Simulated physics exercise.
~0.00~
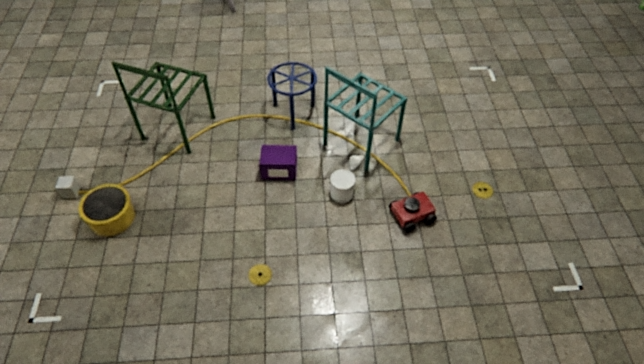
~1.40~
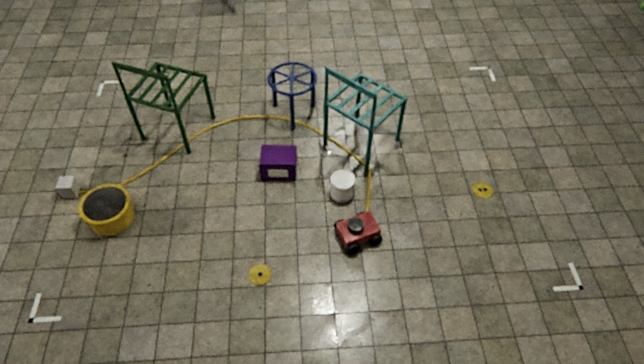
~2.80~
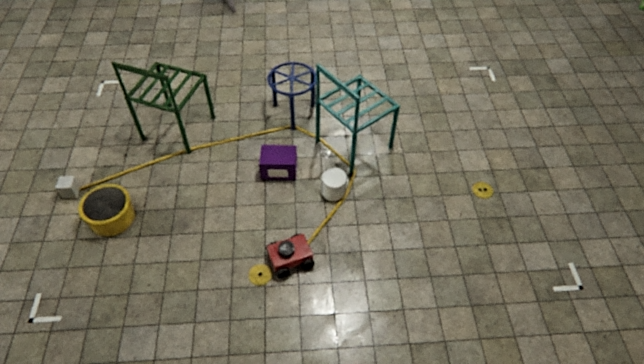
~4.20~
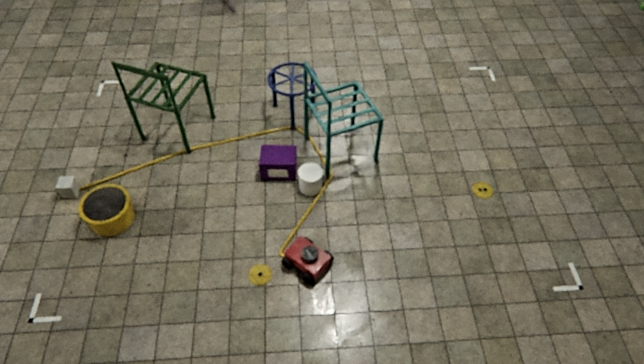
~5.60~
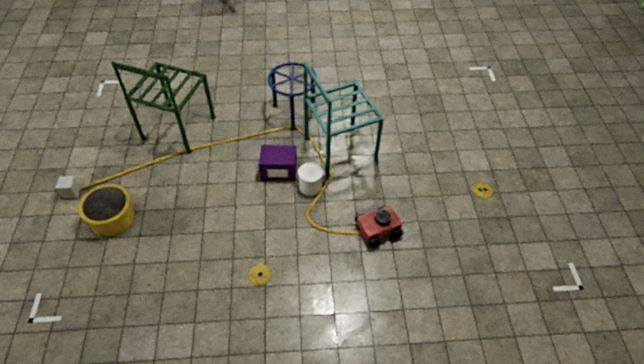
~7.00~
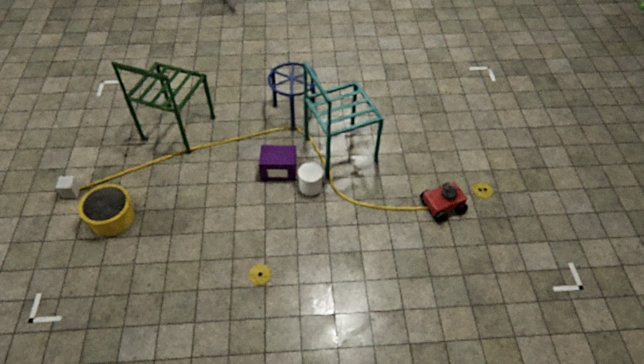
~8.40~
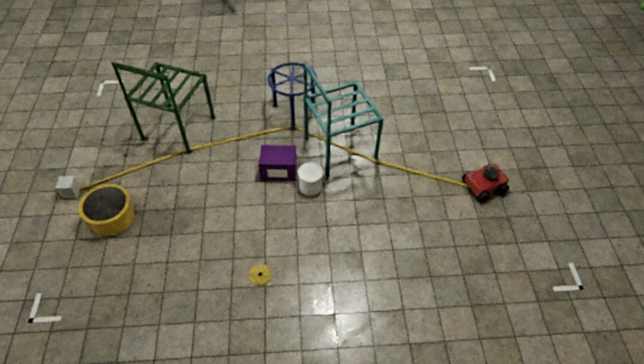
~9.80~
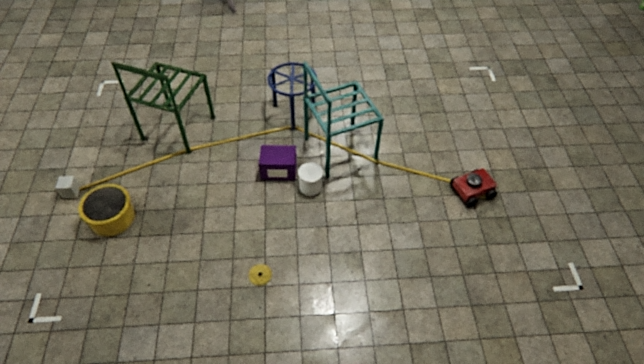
At first, a small red cart sits at the right end of a yellow lead that curves across a tiled floor, among a green frame-like chair, a blue stool, a teal chair, a purple box, a white bin and a yellow pot. The cart drives left and toward the viewer to the nearer yellow mark, and the lead tightens, shifting the white bin and then the teal chair left. Both slide a little further left before the cart turns back. It heads right, trailing a slack curve of lead, and reaches the other yellow mark. Finally it stops there with the lead pulled straight behind it, the bin and teal chair still displaced.
